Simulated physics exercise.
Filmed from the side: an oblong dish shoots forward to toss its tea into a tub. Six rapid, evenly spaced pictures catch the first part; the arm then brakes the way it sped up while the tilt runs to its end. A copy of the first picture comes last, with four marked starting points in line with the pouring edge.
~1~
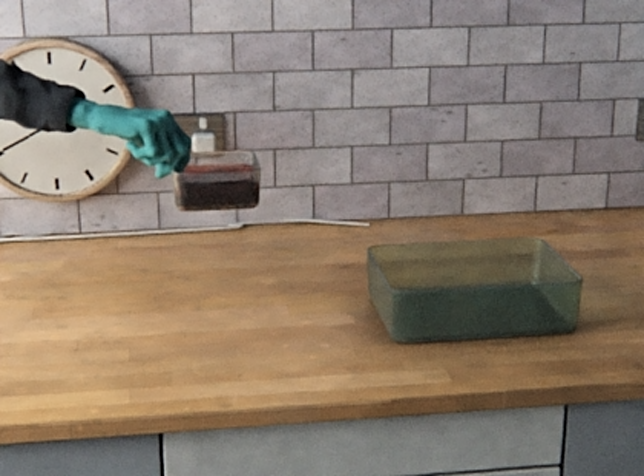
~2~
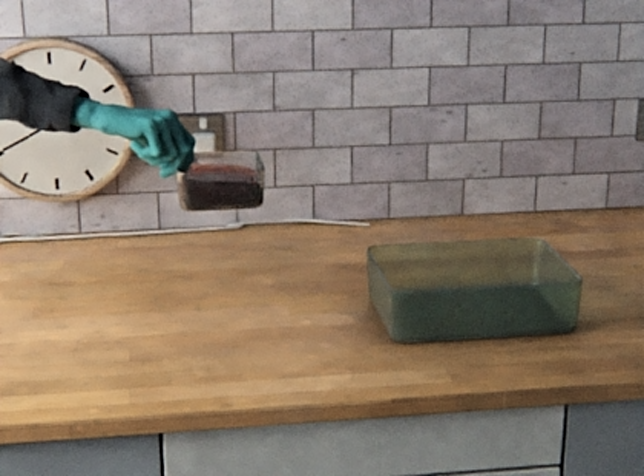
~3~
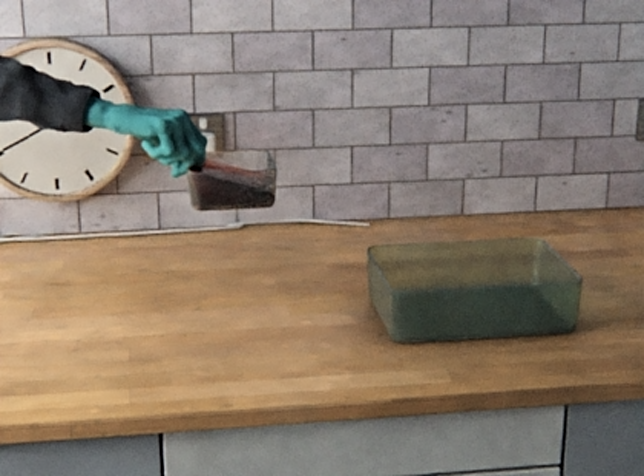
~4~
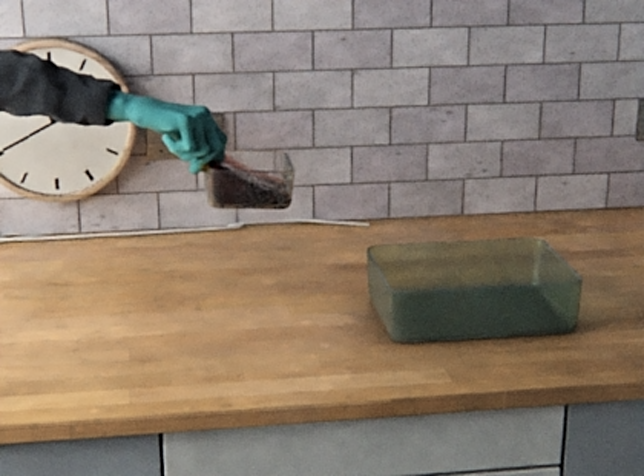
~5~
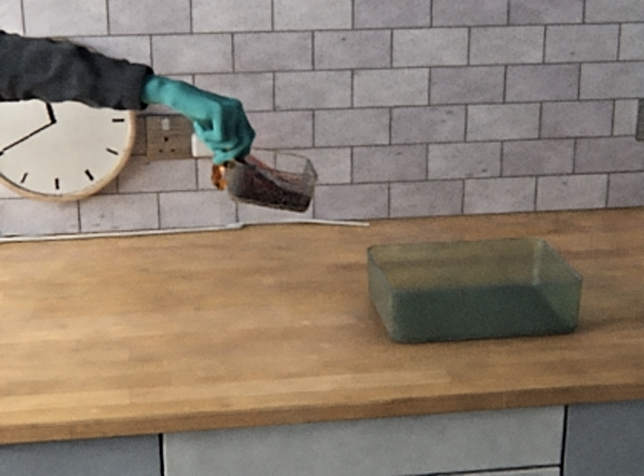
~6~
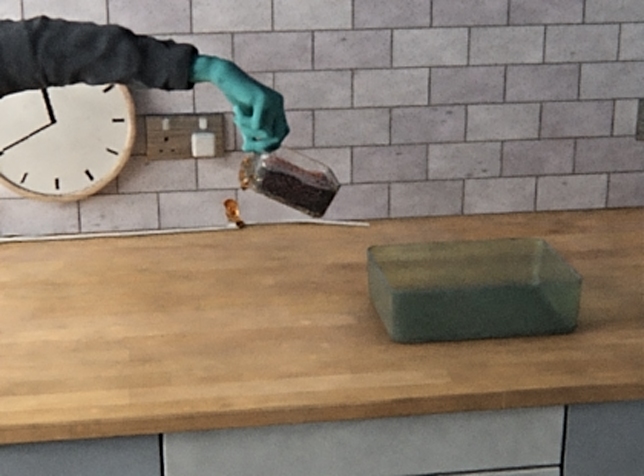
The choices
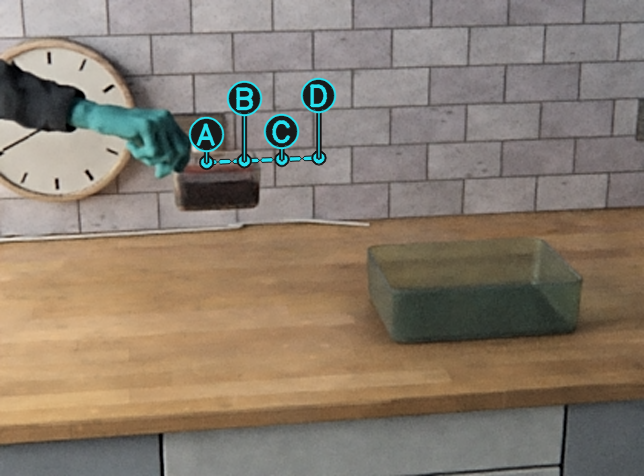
The clip shows a teal-gloved hand carrying a clear oblong dish of dark tea rightward above a wooden counter holding a green tub; amber liquid slops over the dish's left rim and drops behind as the dish tilts rightward.
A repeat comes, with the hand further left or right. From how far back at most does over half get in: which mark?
That is dot A.
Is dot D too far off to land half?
No, that is safe.
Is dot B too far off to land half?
No, that is safe.
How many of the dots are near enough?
All of them.
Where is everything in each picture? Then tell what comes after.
The first picture shows upright, lip at (255, 160); tub from (390, 341) to (576, 330); nothing has left yet.
The second picture shows upright, lip at (259, 160); nothing has left yet.
The third picture shows upright, lip at (271, 159); tea is over the rim, down to (188, 162).
The fourth picture shows tipped about 3°, lip at (289, 161); tea is over the rim, down to (203, 169).
The fifth picture shows tipped about 13°, lip at (312, 167); tea is over the rim, down to (224, 192).
The sixth picture shows tipped about 27°, lip at (334, 176); tea is over the rim, down to (245, 233).
In cyan, A at (206, 162); B at (244, 160); C at (281, 159); D at (318, 157).
Choosing A, about 63 % lands in the tub, 27 % falls short and 9 % goes beside or beyond.
Choosing B, about 78 % lands in the tub, 14 % falls short and 8 % goes beside or beyond.
Choosing C, about 78 % lands in the tub, 6 % falls short and 16 % goes beside or beyond.
Choosing D, about 90 % lands in the tub, 7 % falls short and 3 % goes beside or beyond.
